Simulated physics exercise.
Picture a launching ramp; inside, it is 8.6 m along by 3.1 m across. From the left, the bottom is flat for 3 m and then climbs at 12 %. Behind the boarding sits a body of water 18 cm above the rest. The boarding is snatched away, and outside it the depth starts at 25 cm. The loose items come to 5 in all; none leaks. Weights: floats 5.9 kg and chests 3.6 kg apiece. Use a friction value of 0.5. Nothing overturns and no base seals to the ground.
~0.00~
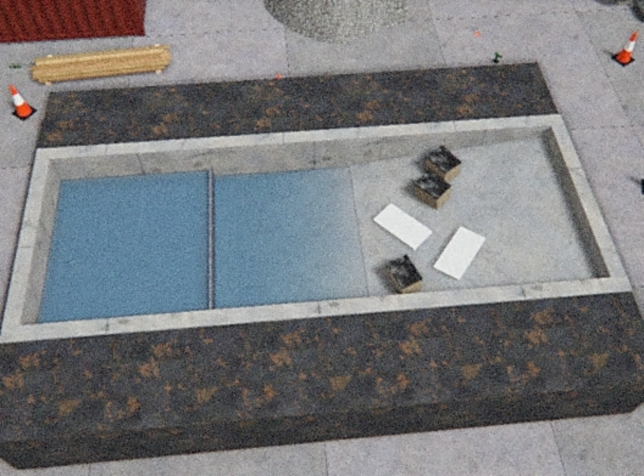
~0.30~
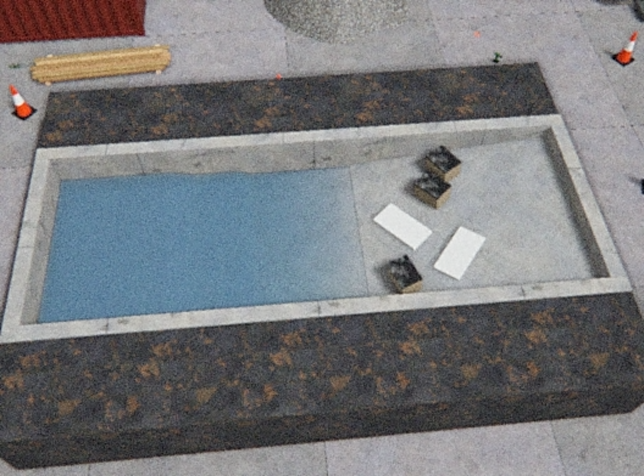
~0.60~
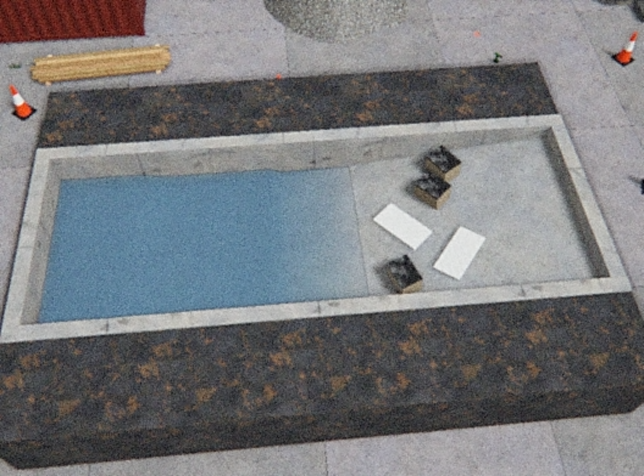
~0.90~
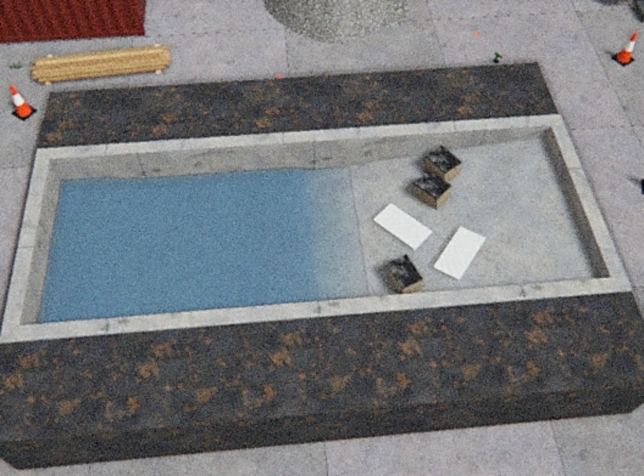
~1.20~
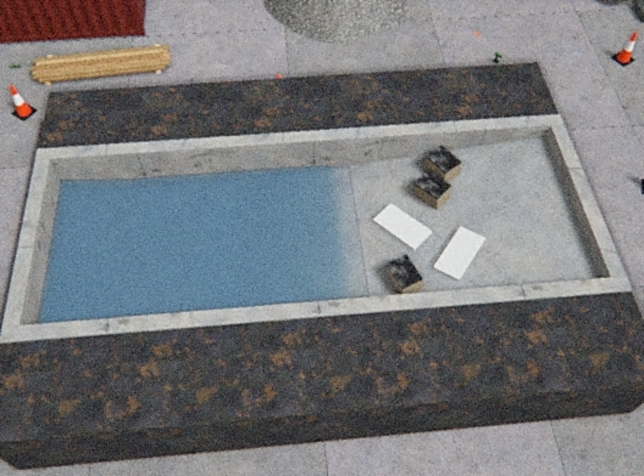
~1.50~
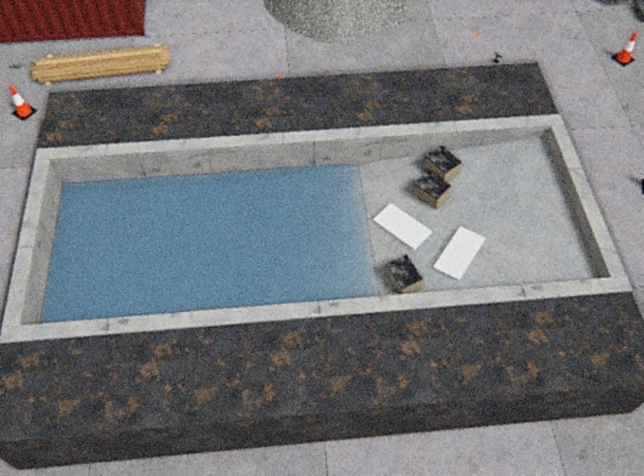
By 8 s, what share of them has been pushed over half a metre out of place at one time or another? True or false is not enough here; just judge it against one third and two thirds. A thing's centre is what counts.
It lies at or above the upper mark.
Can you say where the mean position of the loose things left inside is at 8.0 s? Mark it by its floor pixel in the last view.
Mean position approx. (315, 238).
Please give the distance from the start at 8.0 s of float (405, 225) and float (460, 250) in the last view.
Respectively 250 and 50 centimetres.
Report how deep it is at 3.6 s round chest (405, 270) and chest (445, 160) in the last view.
First about 8 cm, second about 2 cm.
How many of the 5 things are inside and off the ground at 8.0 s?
4 at that moment.
After 2.1 s 0 of 5 are over 50 cm from their spots; 0 afloat.
After 3.6 s 1 of 5 are over 50 cm from their spots; 3 afloat.
After 5.6 s 2 of 5 are over 50 cm from their spots; 4 afloat.
After 8.0 s 4 of 5 are over 50 cm from their spots, and 4 have been at some point; 4 afloat.
